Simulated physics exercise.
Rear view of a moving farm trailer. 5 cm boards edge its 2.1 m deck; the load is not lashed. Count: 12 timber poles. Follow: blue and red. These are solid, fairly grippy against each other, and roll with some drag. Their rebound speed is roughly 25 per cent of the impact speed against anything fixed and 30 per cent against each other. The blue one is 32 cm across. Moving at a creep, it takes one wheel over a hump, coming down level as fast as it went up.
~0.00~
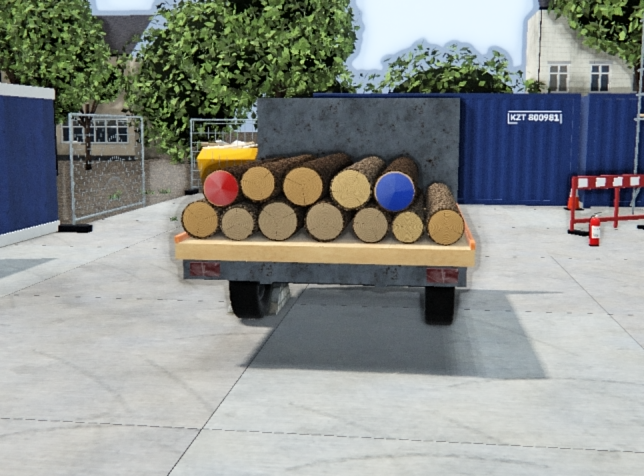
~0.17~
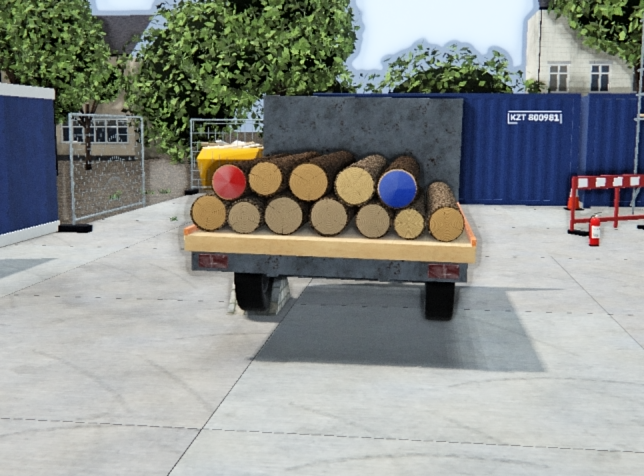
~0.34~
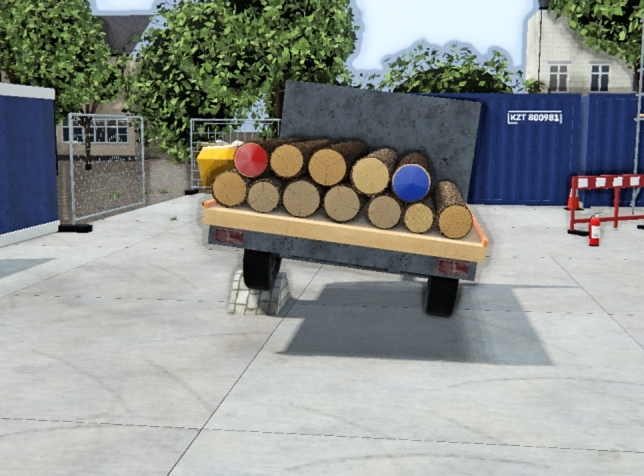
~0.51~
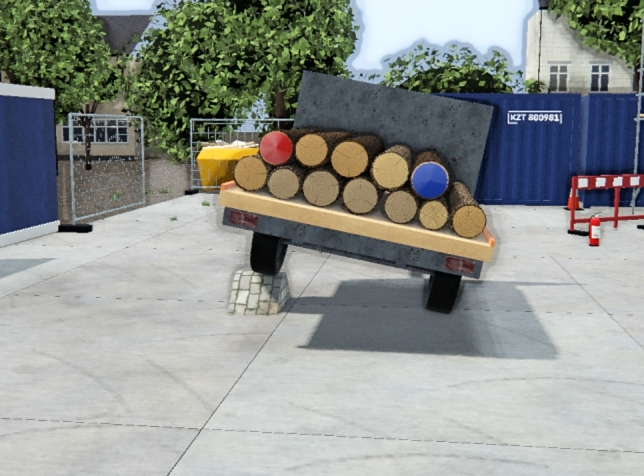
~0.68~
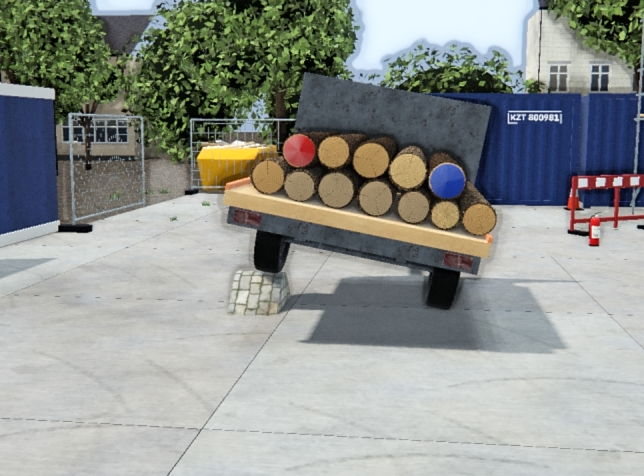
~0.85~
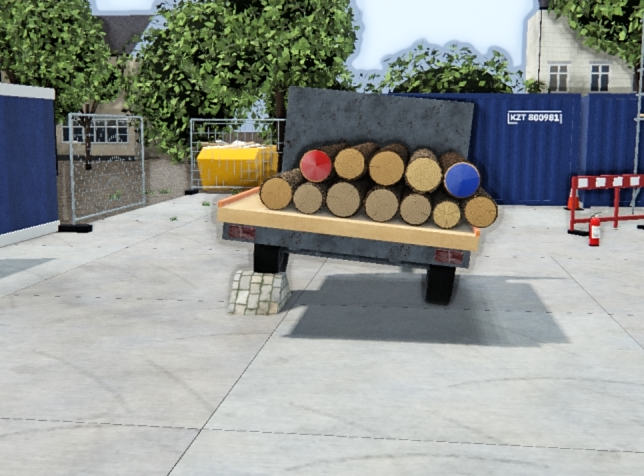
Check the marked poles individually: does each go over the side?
Blue: Does, red: Does not.
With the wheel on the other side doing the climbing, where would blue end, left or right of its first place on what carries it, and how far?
It would end about 15 cm to the left of where it began.
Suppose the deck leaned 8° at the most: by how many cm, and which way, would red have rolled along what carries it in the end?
10 cm rightwards, roughly.
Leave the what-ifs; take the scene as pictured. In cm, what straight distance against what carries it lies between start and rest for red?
Result - red: 70.
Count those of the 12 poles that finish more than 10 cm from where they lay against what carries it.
That makes 12 in total.
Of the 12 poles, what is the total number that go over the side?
Altogether that makes 3.
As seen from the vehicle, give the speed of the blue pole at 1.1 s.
Roughly 2.0 m/s.
By 1.1 s, blue is dropping off the right side; red is up on others, 95 cm from the left edge, rolling left; 2 gone from the deck.
By 1.2 s, blue is dropping off the right side; as before, red; 2 gone from the deck.
By 1.3 s, blue is dropping off the right side; as before, red; 2 gone from the deck.
By 1.4 s, blue is dropping off the right side; as before, red; 2 gone from the deck.
Finally (4.4 s), blue is on the ground to the right; red is up on others, 95 cm from the left edge; 3 gone from the deck.
